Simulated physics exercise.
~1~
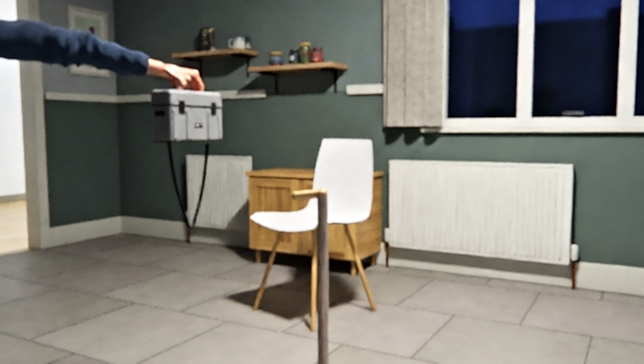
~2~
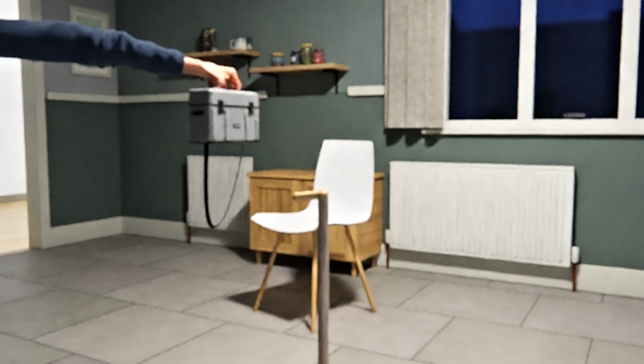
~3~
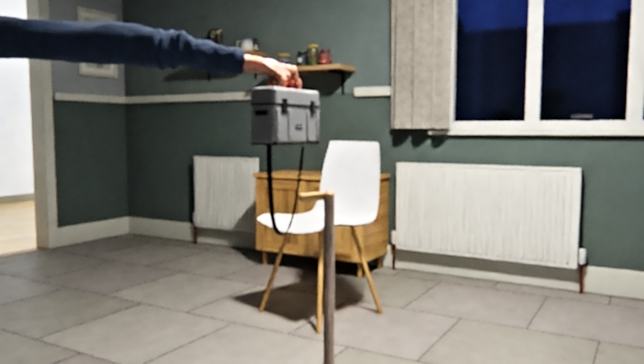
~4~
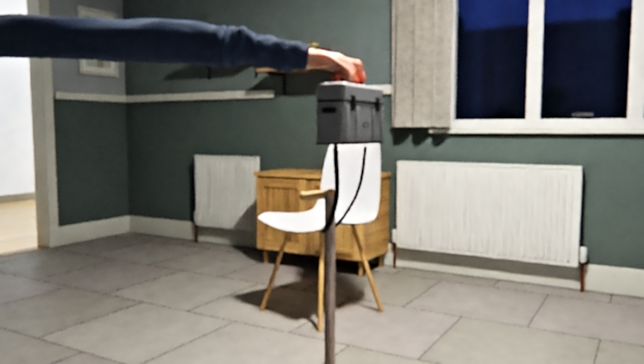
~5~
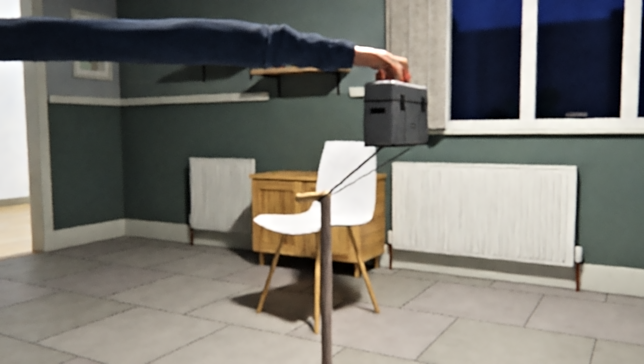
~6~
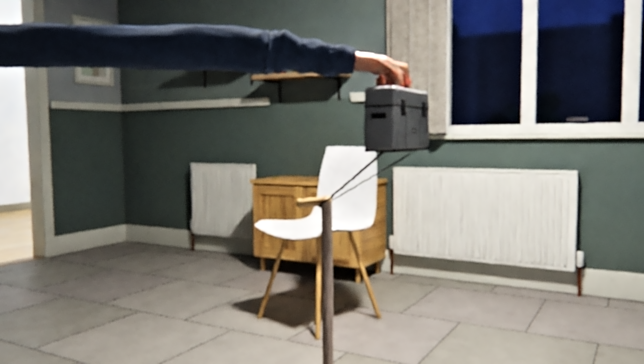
A hand carrying a grey case rightward past a post beside a white chair, its hanging loop catching and pulling taut.
